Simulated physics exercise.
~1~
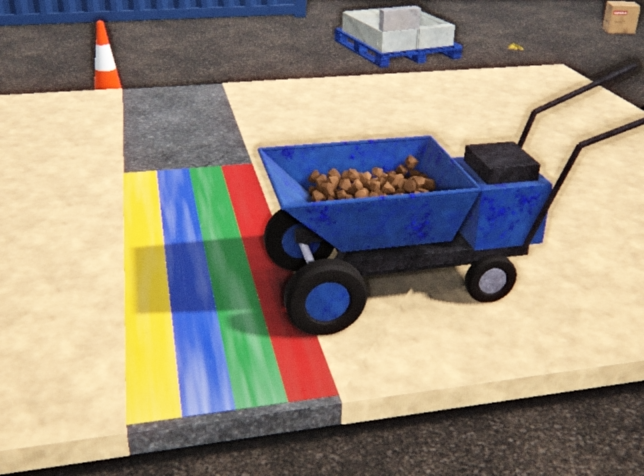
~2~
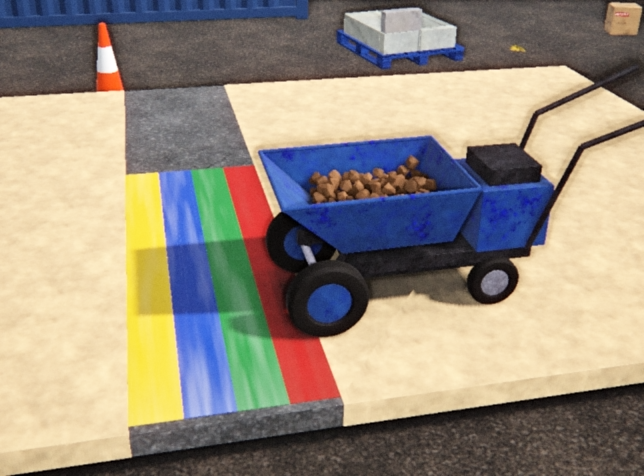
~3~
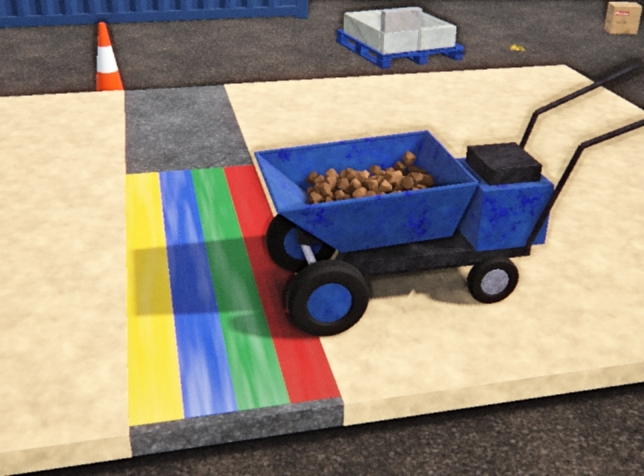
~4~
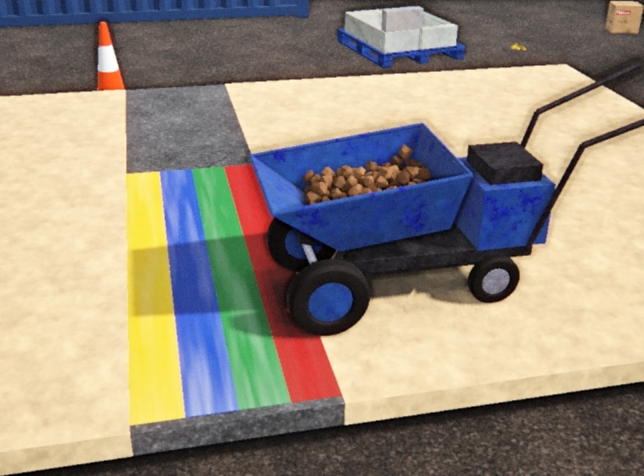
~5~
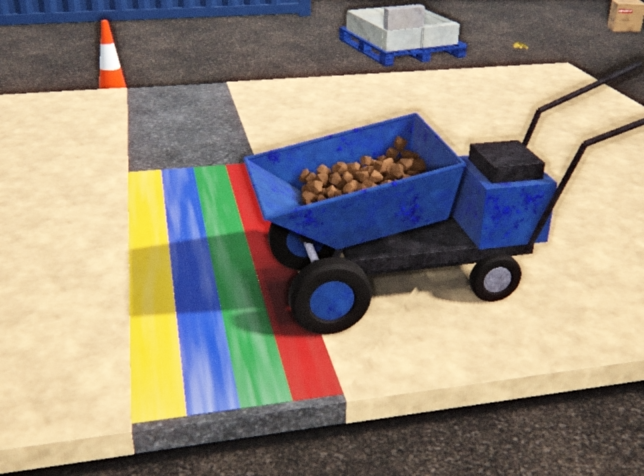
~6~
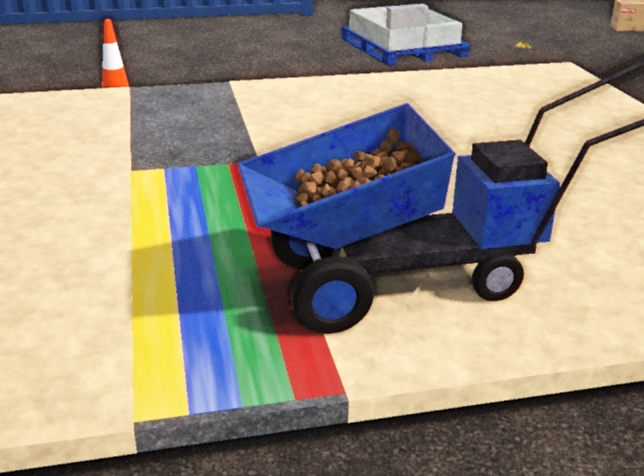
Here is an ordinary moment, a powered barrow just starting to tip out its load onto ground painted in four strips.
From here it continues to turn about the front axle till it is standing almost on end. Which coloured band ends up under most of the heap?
The yellow one.
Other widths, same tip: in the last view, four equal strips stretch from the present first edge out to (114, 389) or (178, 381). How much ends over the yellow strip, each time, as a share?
Roughly 30 per cent, and 30 per cent.
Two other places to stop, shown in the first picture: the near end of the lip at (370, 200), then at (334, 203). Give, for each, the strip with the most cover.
The first case gives the green one, the second gives blue.
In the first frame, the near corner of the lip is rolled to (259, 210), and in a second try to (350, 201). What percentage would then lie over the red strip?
Some 0 % then some 0 %.
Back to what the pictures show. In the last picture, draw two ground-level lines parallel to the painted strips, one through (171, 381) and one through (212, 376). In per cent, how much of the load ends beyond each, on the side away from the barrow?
Estimate: 40 %, then 80 %.
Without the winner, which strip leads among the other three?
Rank 2: The blue one.
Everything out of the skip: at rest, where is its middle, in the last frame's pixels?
Near (161, 308), more or less.
Just after the last frame, skip tipped steeply; every one in the skip.
A moment on, skip tipped right over; roughly a third in the skip; roughly a quarter over the blue strip; roughly a third over the yellow strip; about a tenth off the paint.
Further on, skip tipped right over; roughly a quarter in the skip; just a few over the green strip; roughly a quarter over the blue strip; roughly a third over the yellow strip; roughly a quarter off the paint.
When it is over, skip tipped right over; roughly a quarter in the skip; not one over the red strip; just a few over the green strip; roughly a quarter over the blue strip; roughly a third over the yellow strip; roughly a quarter off the paint.
